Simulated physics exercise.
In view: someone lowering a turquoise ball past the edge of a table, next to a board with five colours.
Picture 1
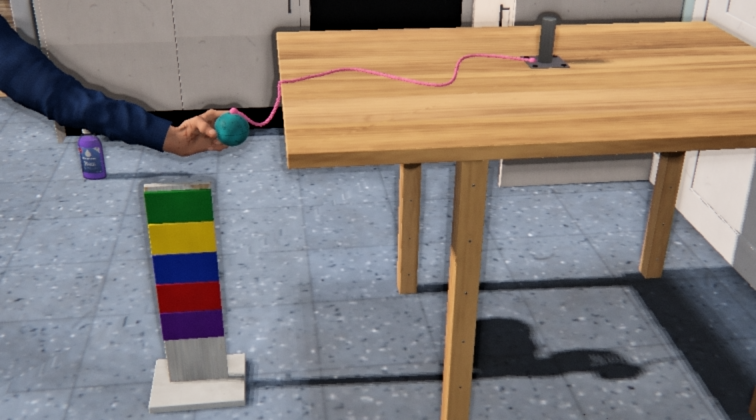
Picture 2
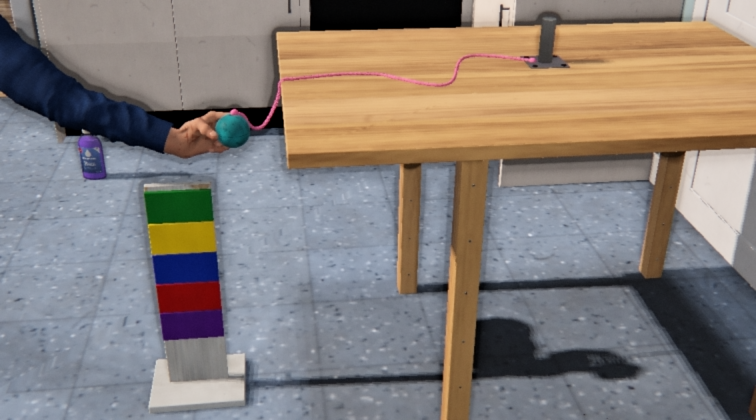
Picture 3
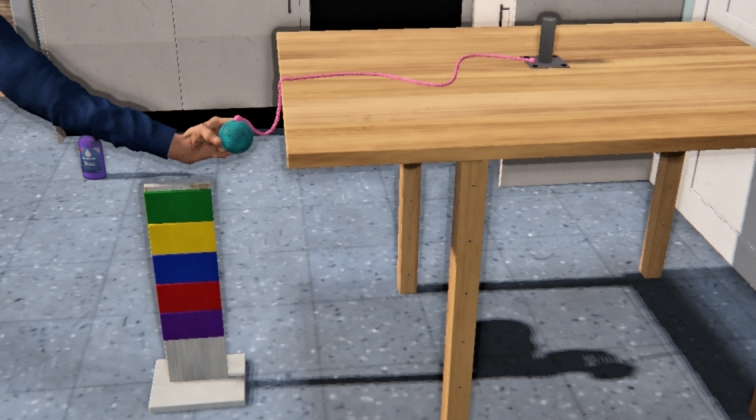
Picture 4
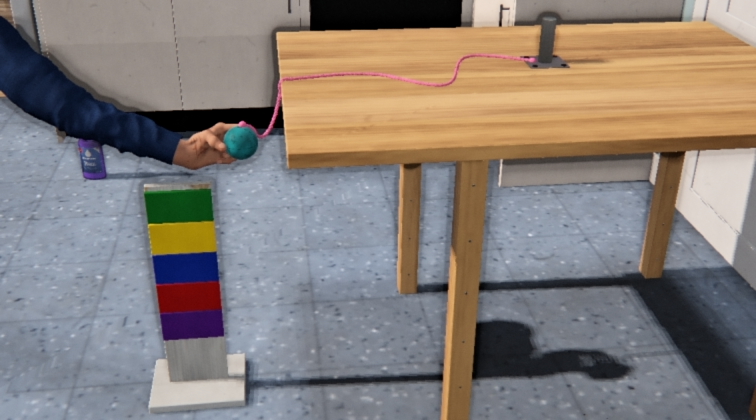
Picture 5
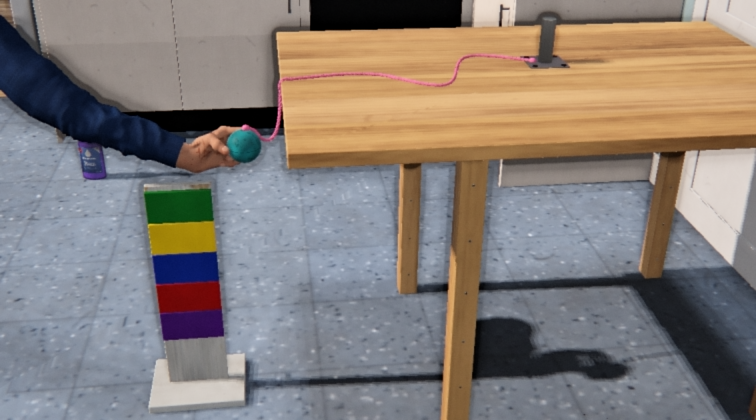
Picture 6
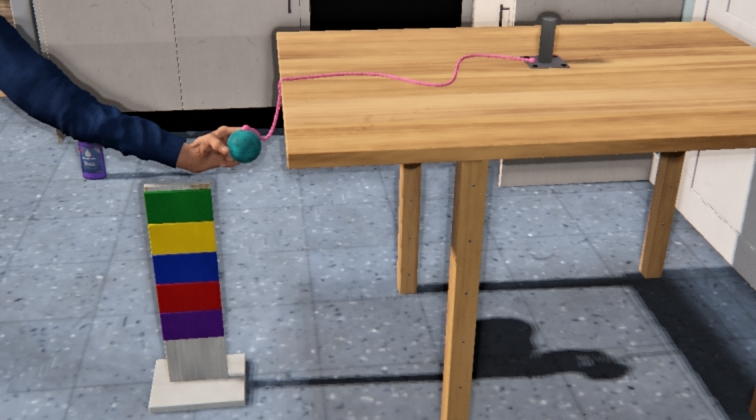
Beside a wooden table, a hand holding a turquoise ball on a pink string moves slightly right and down.
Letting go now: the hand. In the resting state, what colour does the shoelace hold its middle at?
Its middle is held at blue.
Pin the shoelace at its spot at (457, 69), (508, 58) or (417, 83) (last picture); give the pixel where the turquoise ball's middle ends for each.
It would sit near (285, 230) the first time, (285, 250) the second and (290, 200) the third.
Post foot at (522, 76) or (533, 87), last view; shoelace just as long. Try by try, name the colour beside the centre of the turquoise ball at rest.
In turn, red and then red.
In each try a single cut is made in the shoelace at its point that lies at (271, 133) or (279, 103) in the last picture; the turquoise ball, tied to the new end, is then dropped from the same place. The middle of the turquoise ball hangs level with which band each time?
In order, the results are yellow and green.
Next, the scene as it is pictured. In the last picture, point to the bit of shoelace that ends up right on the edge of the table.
Look near (353, 74).
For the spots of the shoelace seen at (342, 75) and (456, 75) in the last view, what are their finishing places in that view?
(281, 98), then (410, 72).
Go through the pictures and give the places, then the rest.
Turquoise ball (232, 129); green (179, 208); yellow (183, 239); blue (186, 269); red (189, 298); purple (192, 326), in the first frame.
Turquoise ball (233, 131); shoelace through (499, 57) (457, 69) (422, 84) (348, 74) (280, 91), in the second frame.
Turquoise ball (236, 137), in the third frame.
Turquoise ball (241, 143); shoelace through (499, 57) (457, 69) (422, 84) (347, 74) (280, 91), in the fourth frame.
Turquoise ball (244, 146), in the fifth frame.
Turquoise ball (244, 146); shoelace through (499, 57) (457, 69) (422, 84) (347, 74) (280, 91), in the sixth frame.
A little later, ball near (280, 241); level with yellow.
Next, ball near (285, 247); level with blue.
When it is over, ball near (285, 251); level with blue. Its middle rests at the blue band.
